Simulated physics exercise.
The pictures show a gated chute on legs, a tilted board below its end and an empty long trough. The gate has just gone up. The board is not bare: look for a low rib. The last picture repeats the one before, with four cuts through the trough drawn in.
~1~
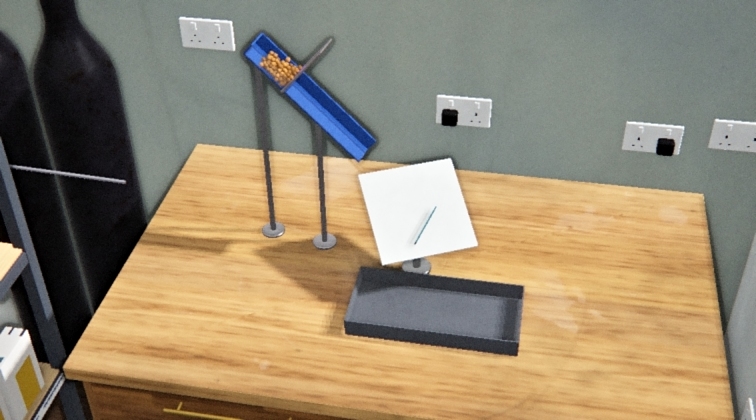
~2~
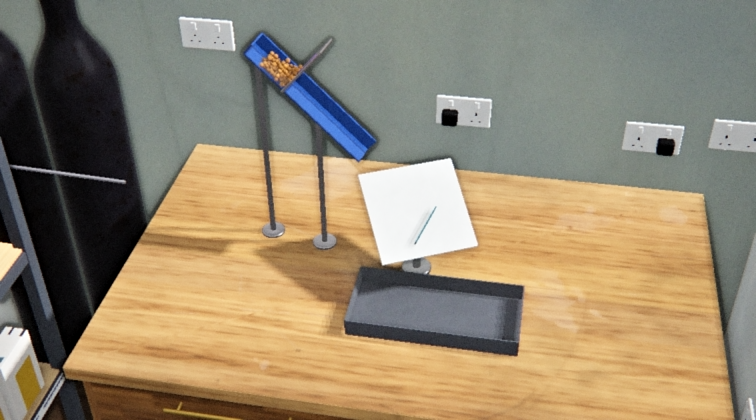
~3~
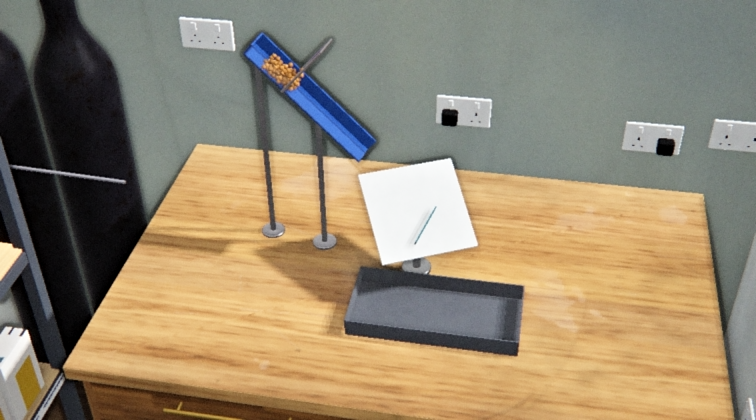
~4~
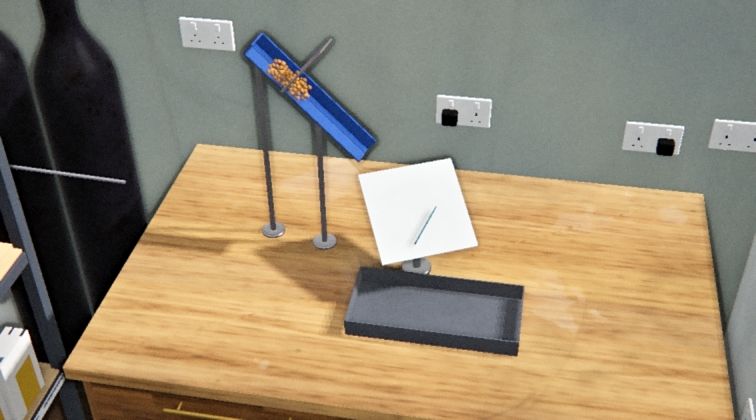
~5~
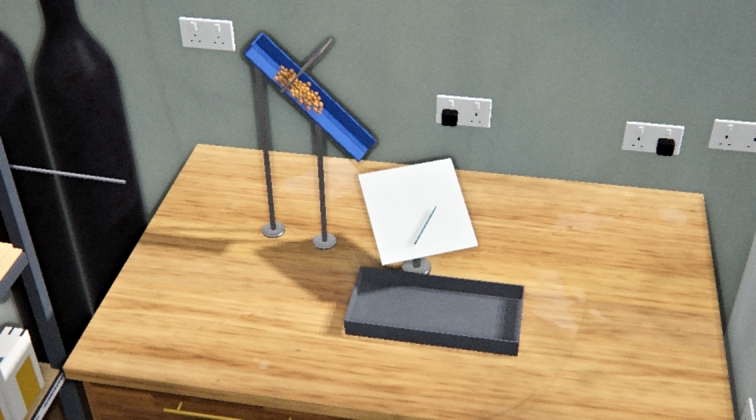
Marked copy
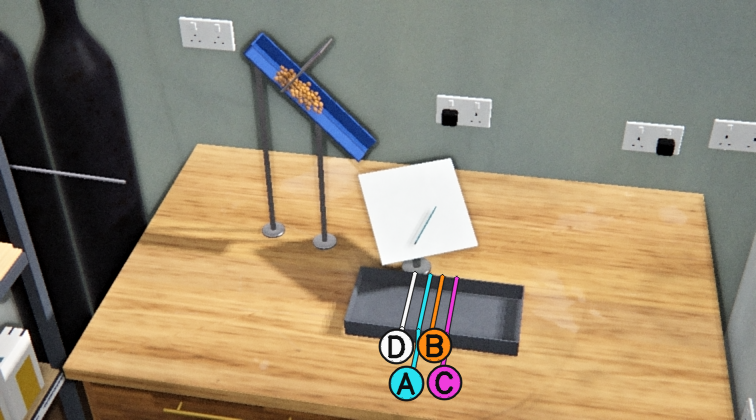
A blue chute on thin legs sloped down to the right above a wooden table, and a clump of small orange-brown chickpeas slid partway down it, above a tilted white board and an empty dark trough.
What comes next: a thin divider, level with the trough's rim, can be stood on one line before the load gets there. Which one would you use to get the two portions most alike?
Line D does it best.
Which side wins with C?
The left side.
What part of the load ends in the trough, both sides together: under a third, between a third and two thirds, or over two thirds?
Over two thirds.
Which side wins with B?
Left.
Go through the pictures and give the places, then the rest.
The first frame shows load behind the gate at (281, 71), roasted chickpeas; lip of the chute at (363, 156), sloping fairly steeply.
The second frame shows middle of the board at (418, 210), tilted fairly steeply; middle of its low edge at (431, 255); of its high edge at (405, 167).
The third frame shows front corners of the trough at (345, 320) and (519, 342), empty; front of the load at (297, 85).
The fourth frame shows middle of the load at (291, 82); its front at (307, 96), about a quarter of the way to the lip; rib from (436, 206) to (416, 242).
The fifth frame shows middle of the load at (300, 91); its front at (319, 112), about a third of the way to the lip.
On the marked copy, line A crosses the front rim at (418, 330); line B crosses the front rim at (431, 331); line C crosses the front rim at (446, 333); line D crosses the front rim at (402, 328).
If A is chosen, of what is caught, most on the left of the divider, a small part on the right.
If B is chosen, of what is caught, most on the left of the divider, a small part on the right.
If C is chosen, of what is caught, most on the left of the divider, a small part on the right.
If D is chosen, of what is caught, about half on the left of the divider, about half on the right.
